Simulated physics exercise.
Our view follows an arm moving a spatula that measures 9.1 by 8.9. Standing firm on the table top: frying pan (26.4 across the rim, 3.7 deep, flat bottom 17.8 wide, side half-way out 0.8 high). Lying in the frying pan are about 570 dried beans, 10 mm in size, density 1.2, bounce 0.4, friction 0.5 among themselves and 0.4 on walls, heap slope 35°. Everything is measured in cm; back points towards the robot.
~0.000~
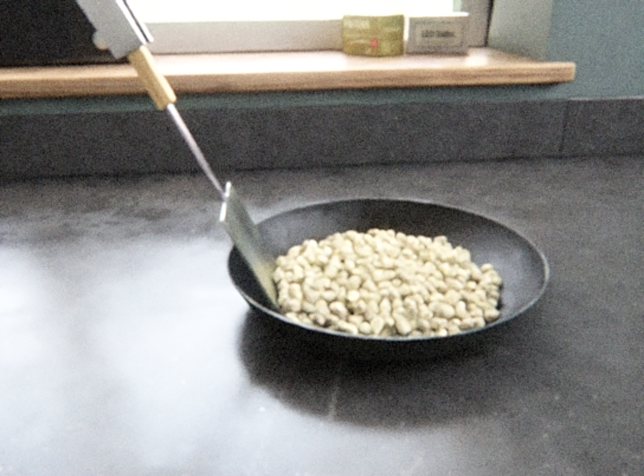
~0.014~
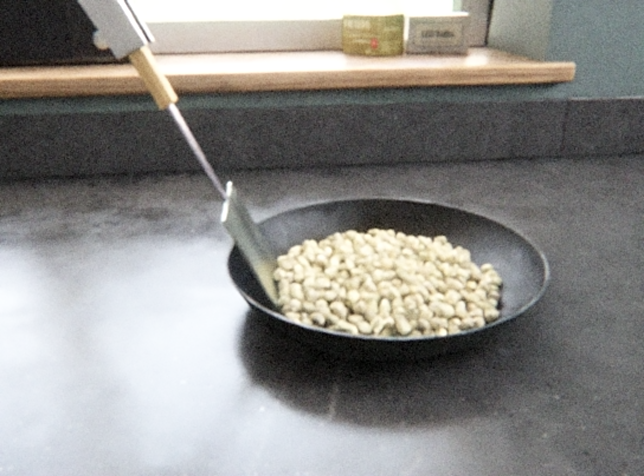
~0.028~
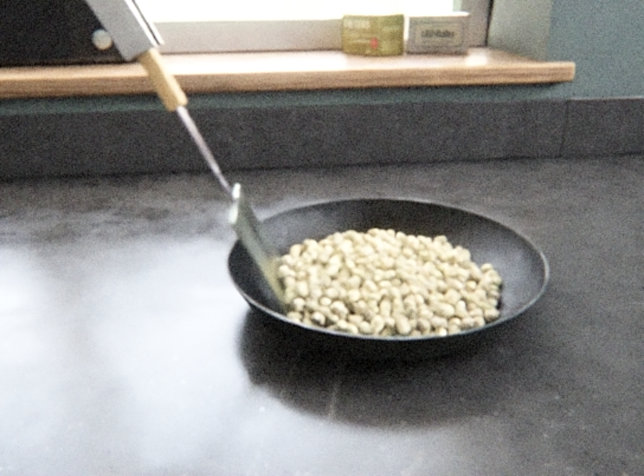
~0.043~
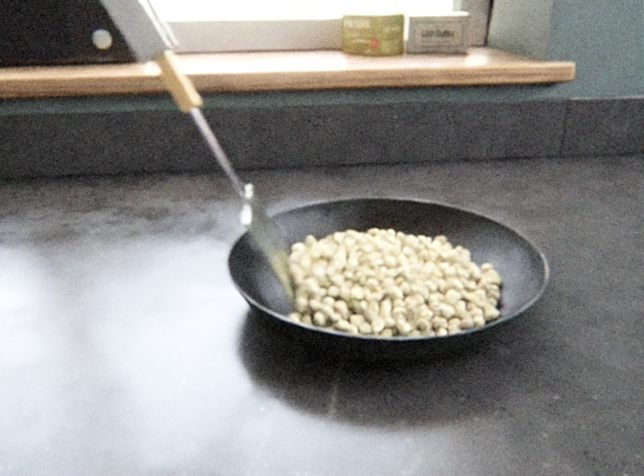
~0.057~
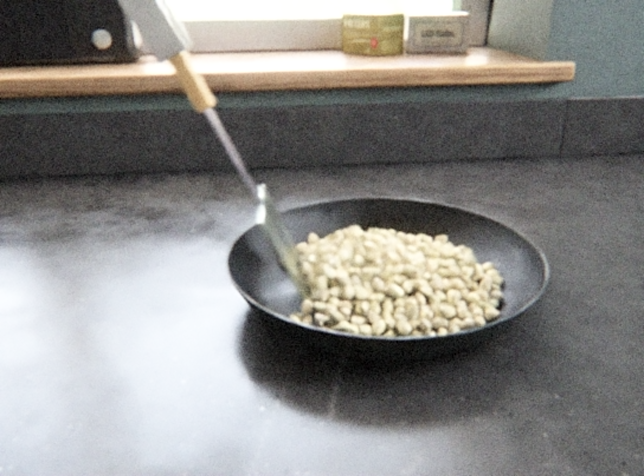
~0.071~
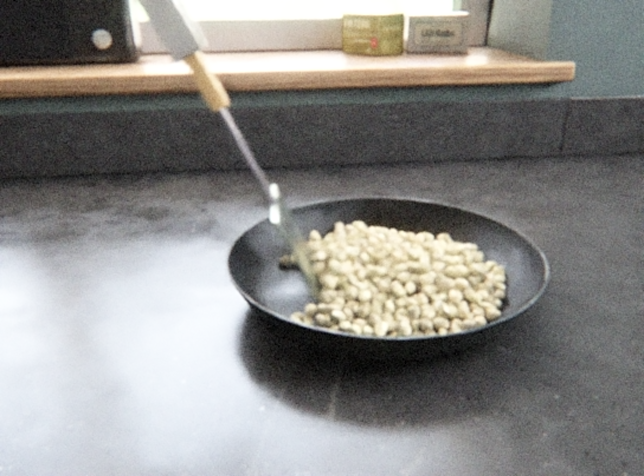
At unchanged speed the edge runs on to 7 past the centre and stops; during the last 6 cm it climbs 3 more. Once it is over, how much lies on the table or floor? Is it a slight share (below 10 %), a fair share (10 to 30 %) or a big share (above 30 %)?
It is a slight share.
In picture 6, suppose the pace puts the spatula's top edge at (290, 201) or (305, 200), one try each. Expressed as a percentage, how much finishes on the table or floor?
First try about 15 %, second try about 20 %.
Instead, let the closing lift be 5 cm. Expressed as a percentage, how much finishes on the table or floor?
It comes to near 5 percent.
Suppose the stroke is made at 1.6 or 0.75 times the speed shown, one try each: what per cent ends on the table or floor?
Roughly 20 % and roughly 0 %.
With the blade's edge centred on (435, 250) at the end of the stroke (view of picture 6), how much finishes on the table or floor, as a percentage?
Around 0 percent ends on the table or floor.
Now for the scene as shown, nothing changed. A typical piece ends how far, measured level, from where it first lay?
Some 5 centimetres.
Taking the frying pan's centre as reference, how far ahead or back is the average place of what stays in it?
Some 5.0 cm ahead.
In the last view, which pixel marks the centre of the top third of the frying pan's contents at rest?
At about (485, 251).
After 0.13 s, sloping 65°, highest piece 5 above the table; 572 in the frying pan.
After 0.18 s, sloping 65°, highest piece 5 above the table; 572 in the frying pan.
After 0.41 s, sloping 65°, highest piece 6 above the table; 534 in the frying pan, 35 on the table or floor, 3 on the blade or in flight.
After 1.46 s, sloping 65°, highest piece 5 above the table; 533 in the frying pan, 39 on the table or floor.
In the end, 533 in the frying pan, 39 on the table or floor. That is 7 % on the table or floor.
